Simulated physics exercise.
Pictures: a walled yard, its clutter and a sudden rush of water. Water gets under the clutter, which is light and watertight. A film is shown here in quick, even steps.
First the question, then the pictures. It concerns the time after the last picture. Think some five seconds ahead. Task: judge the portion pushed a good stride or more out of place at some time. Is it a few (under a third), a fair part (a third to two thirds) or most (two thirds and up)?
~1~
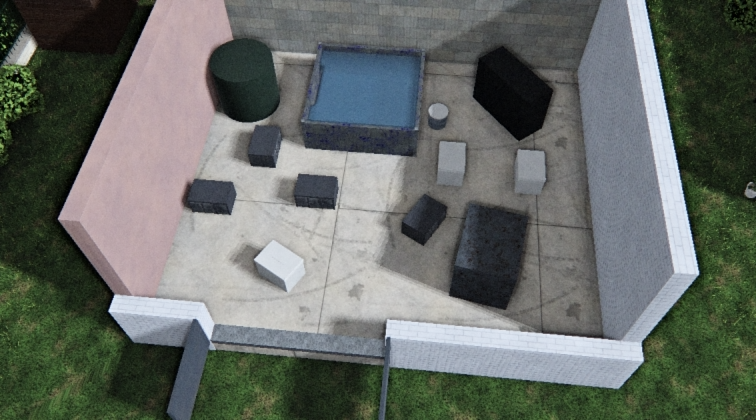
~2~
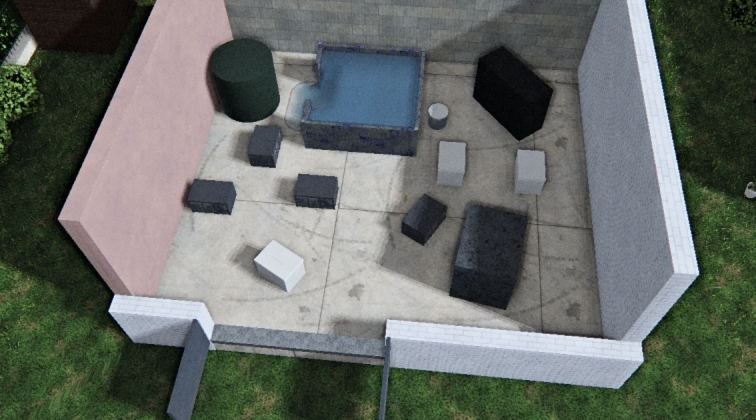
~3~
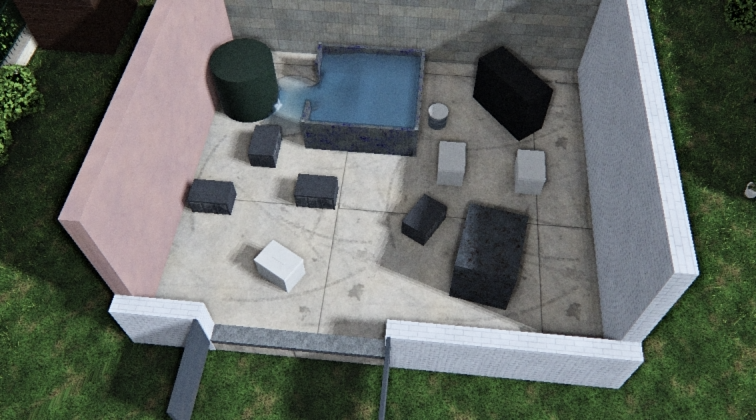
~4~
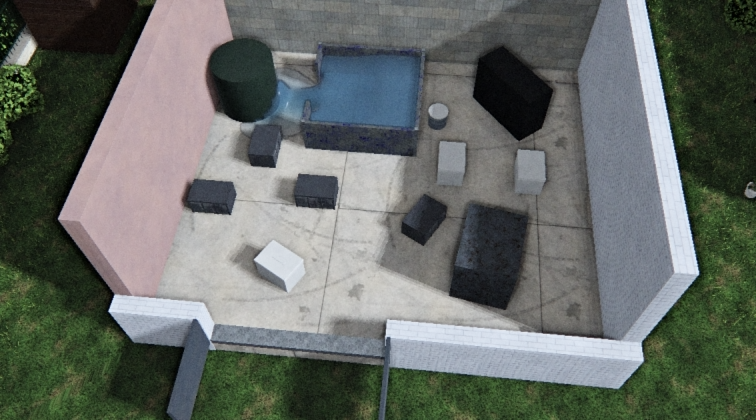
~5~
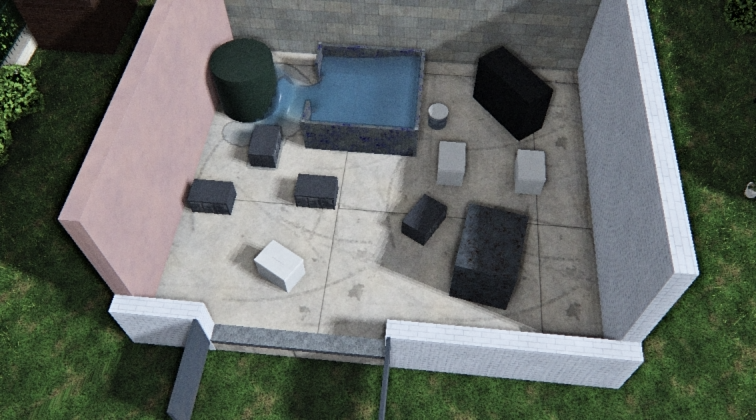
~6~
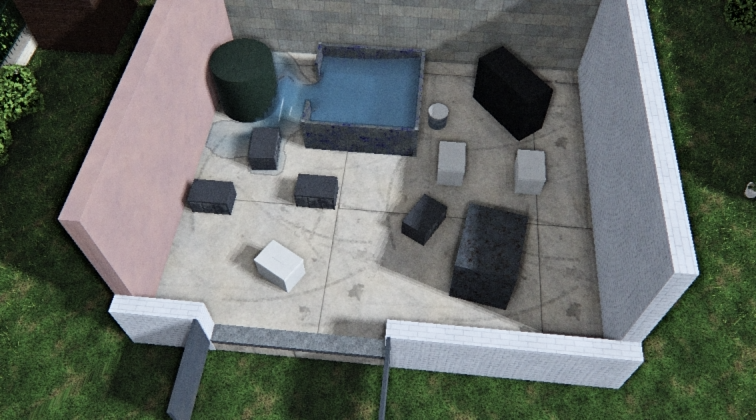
A fair part.
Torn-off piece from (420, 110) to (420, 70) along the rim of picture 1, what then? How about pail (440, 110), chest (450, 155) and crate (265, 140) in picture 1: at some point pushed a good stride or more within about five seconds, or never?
Lab note - in sequence: Travelled far enough; did not travel far; did not travel far.
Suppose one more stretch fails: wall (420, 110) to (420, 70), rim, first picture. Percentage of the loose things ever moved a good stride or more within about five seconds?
Roughly 20 %.
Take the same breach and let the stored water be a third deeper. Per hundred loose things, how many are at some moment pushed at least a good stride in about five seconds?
Share moved: Approx. 40 percent.
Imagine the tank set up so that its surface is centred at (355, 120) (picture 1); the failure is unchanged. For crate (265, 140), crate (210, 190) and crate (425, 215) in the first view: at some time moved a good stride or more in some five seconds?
Taking them in order, went past that, went past that, fell short.
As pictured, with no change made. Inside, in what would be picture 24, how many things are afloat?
Counted: 2.
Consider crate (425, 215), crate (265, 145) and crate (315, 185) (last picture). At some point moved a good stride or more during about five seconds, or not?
The first is not so far, the second driven that far, and the third not so far.
A moment on, 1 of 8 are well off their spots; 0 afloat.
Next, 2 of 8 are well off their spots; 0 afloat.
Later, 3 of 8 are well off their spots; 2 afloat.
In the end, 3 of 8 are well off their spots, and 3 have been at some point; 0 afloat.
